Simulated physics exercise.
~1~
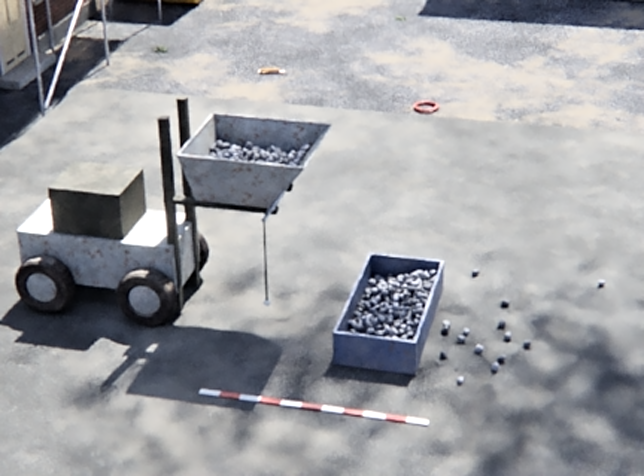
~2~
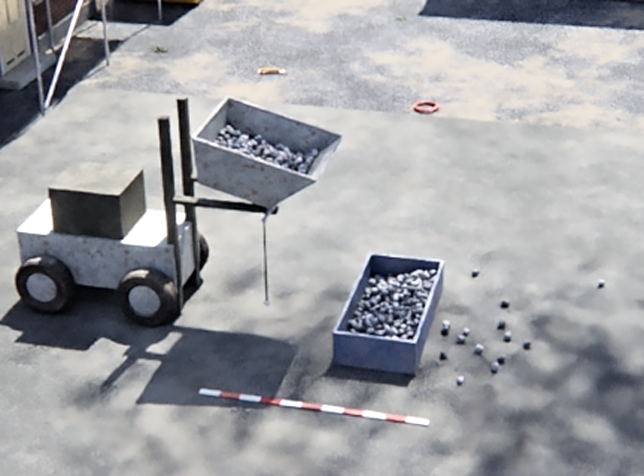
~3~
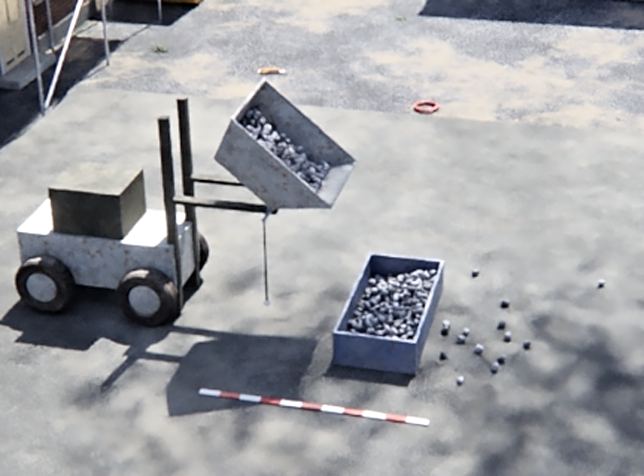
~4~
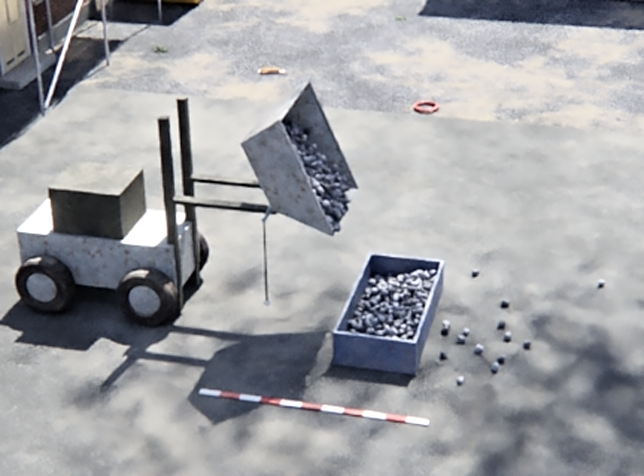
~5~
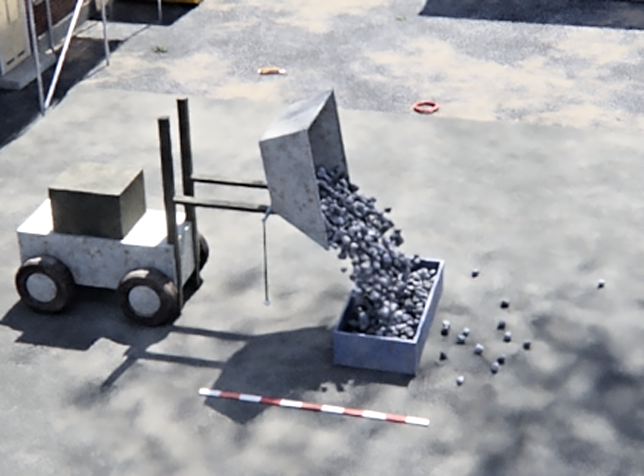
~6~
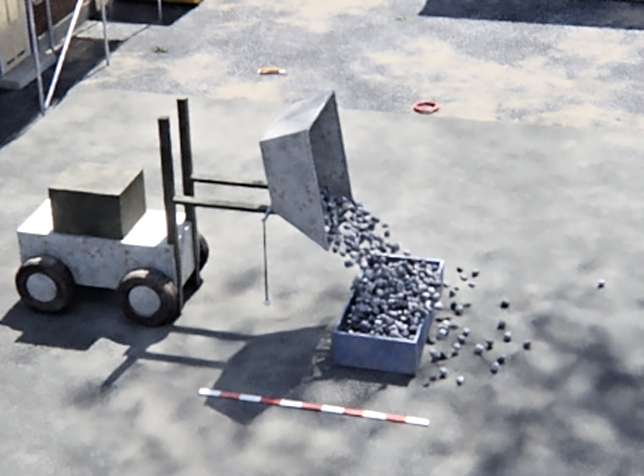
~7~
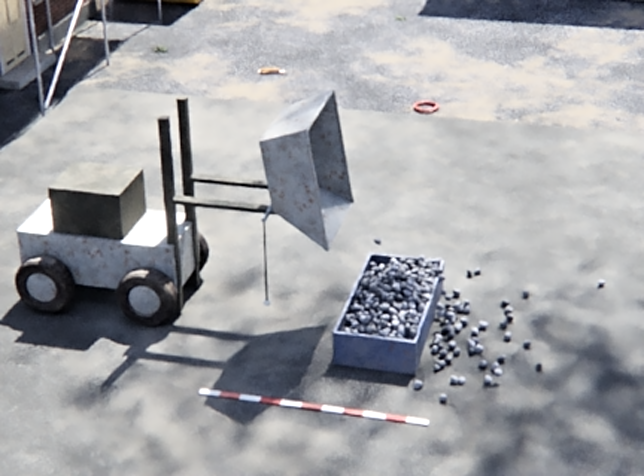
On a paved yard, a forklift's skip tips stones into a bin, some spilling beside it.
